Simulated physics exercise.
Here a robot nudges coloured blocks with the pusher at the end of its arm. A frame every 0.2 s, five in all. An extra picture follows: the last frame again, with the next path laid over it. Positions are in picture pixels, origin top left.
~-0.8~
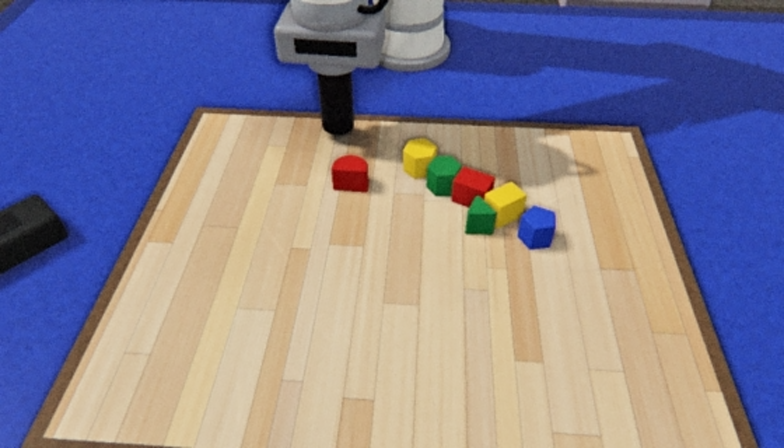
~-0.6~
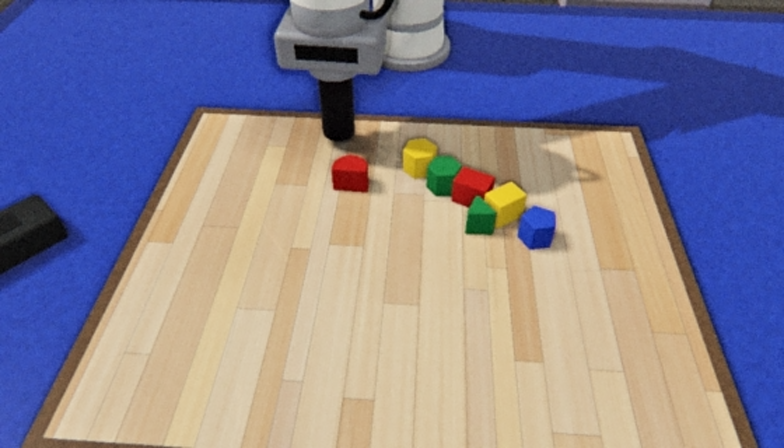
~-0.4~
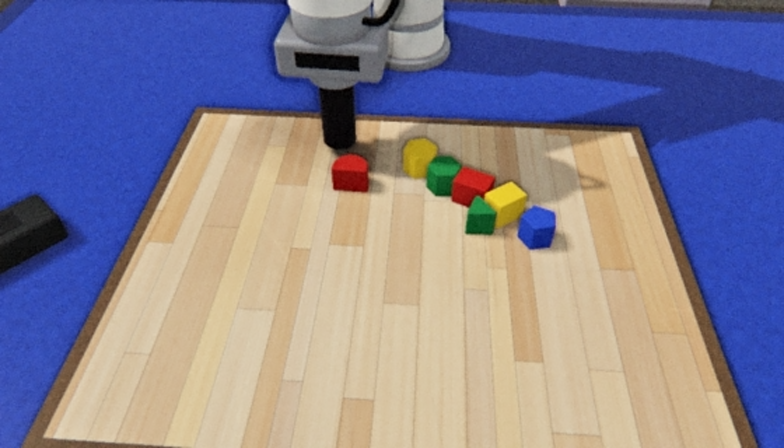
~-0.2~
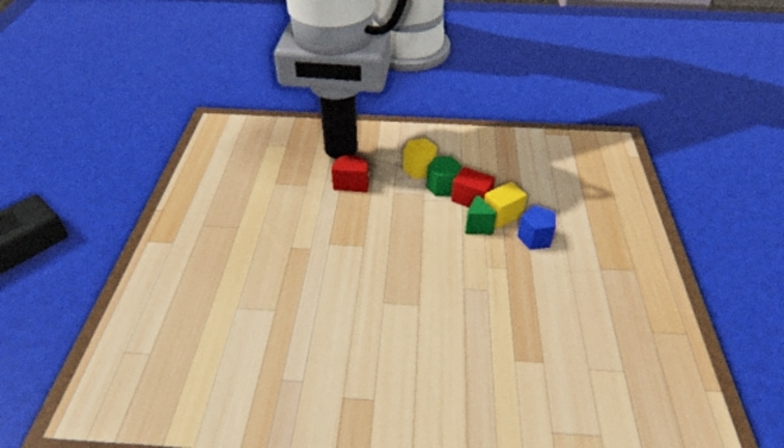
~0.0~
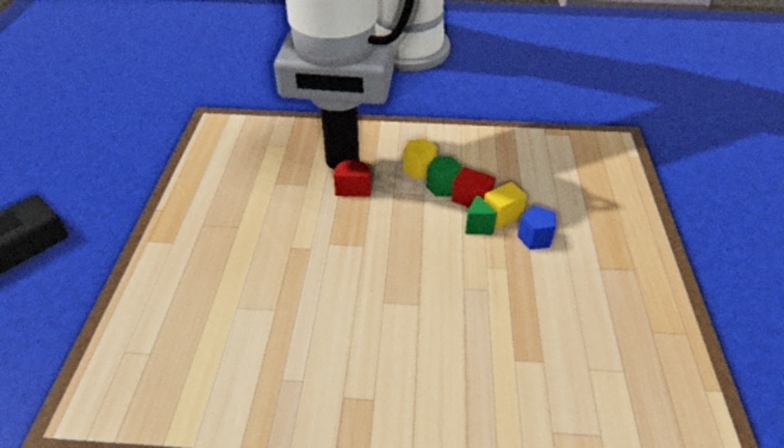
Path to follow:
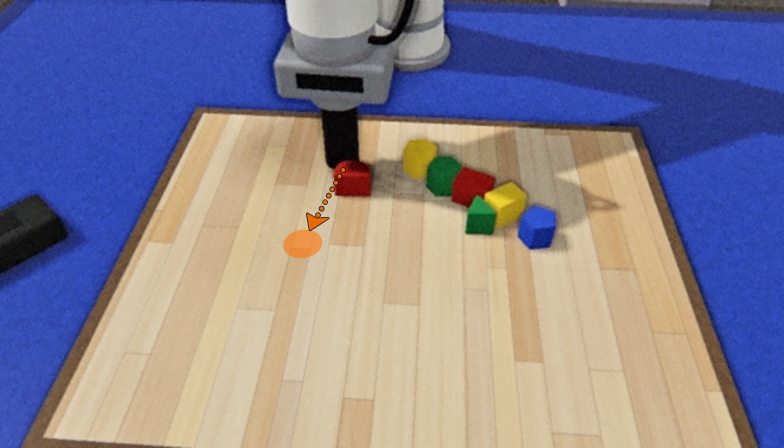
A robot arm slowly lowered its black pusher toward the red half-round block near the top of a wooden board and nudged it slightly, while the other coloured blocks stayed put.
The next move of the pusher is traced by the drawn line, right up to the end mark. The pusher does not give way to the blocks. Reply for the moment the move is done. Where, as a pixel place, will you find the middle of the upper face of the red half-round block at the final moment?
Pixel (356, 185).
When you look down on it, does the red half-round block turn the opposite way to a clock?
I expect so.
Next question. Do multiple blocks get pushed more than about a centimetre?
No, it doesn't check out.
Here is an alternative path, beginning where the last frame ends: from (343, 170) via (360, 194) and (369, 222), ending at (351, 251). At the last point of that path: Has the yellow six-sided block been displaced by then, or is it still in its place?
It is untouched.
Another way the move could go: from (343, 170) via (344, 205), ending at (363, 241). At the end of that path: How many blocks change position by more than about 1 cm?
Going by the path, one of them shifts by more than about 1 cm.
The line goes from (343, 170) to (303, 244).
What follows on the original path. One third of the way, pusher (330, 183); red half-round block (355, 183), turned 70° anticlockwise.
Two thirds of the way, pusher (316, 208); red half-round block (356, 185), turned 80° anticlockwise.
At the end, pusher (301, 234); red half-round block (356, 185), turned 80° anticlockwise; yellow six-sided block unmoved.
